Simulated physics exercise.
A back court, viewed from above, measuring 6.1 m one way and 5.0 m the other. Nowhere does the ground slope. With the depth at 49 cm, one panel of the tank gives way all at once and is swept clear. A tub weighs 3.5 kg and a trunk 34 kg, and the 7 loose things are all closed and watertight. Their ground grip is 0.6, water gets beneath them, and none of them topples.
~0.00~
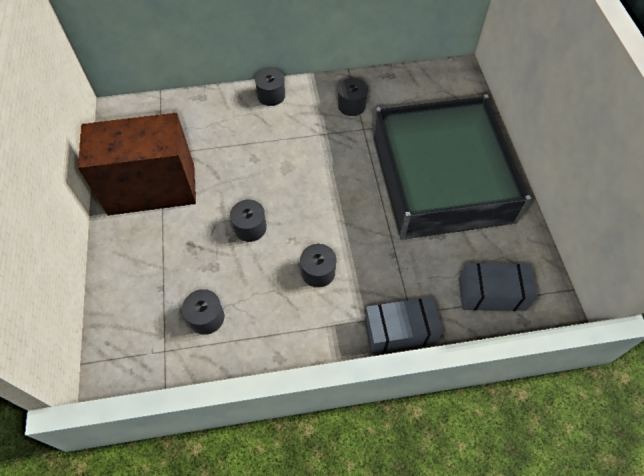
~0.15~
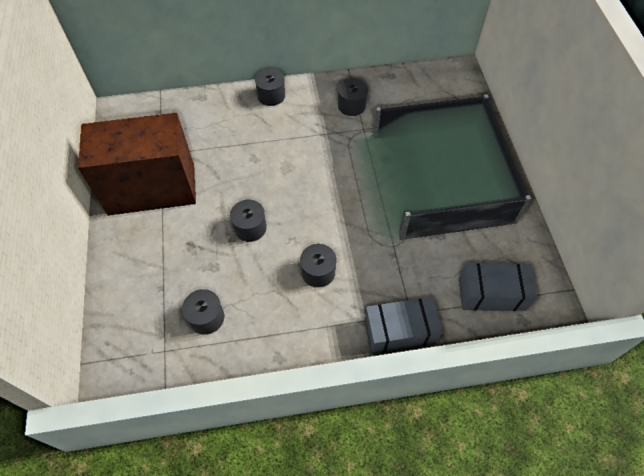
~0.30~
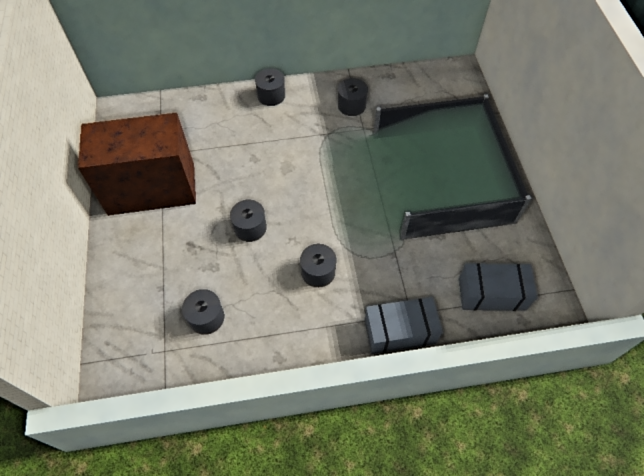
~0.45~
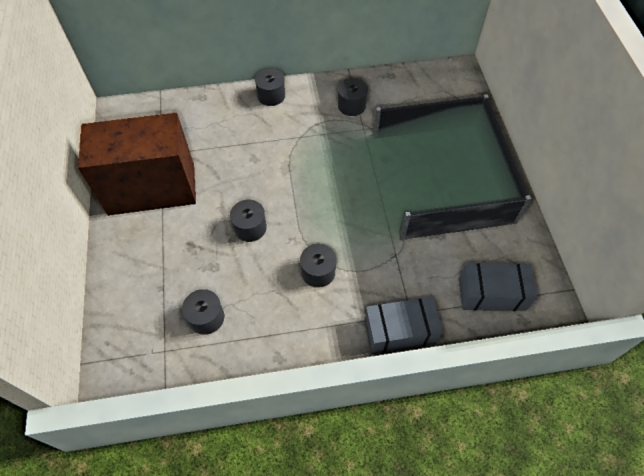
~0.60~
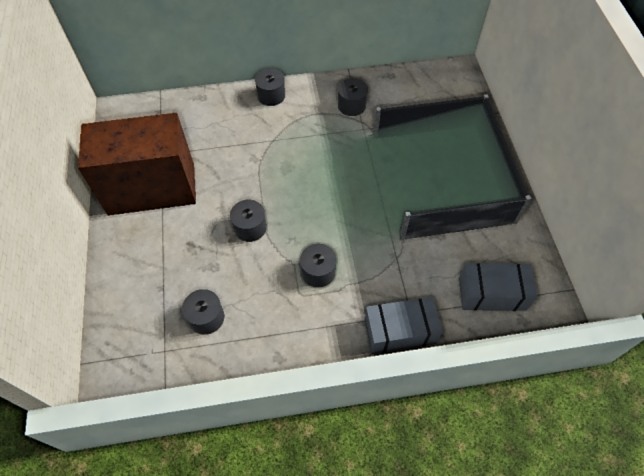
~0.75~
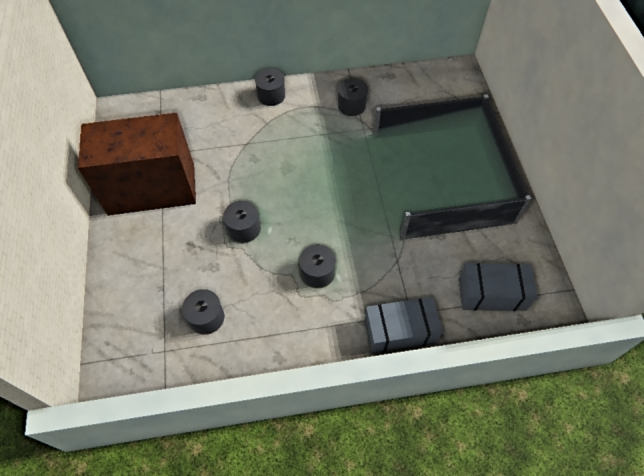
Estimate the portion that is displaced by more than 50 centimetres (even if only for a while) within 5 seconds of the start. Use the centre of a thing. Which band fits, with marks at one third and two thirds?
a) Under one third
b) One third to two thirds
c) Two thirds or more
b.
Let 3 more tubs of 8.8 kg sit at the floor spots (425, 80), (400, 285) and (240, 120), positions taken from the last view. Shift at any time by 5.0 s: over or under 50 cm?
Going through them, I'd say falls short, falls short and finally exceeds it.
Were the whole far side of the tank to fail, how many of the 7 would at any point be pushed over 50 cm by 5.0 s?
Result: 2.
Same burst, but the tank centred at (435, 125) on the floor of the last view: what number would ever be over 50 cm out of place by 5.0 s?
4.
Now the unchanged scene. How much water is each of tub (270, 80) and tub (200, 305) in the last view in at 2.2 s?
4 and 4 cm.
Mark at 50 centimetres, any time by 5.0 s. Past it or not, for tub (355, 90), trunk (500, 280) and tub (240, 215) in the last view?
Result, in order: Undershooting / undershooting / overshooting.
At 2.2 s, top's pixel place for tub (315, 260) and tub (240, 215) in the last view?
Estimated pixels: (208, 369) and (91, 258).
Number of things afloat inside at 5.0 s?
Then: 4.
After 1.1 s 1 of 7 are over 50 cm from their spots; 0 afloat.
After 2.2 s 3 of 7 are over 50 cm from their spots; 3 afloat.
After 3.5 s 4 of 7 are over 50 cm from their spots; 4 afloat.
After 5.0 s 4 of 7 are over 50 cm from their spots, and 4 have been at some point; 4 afloat.
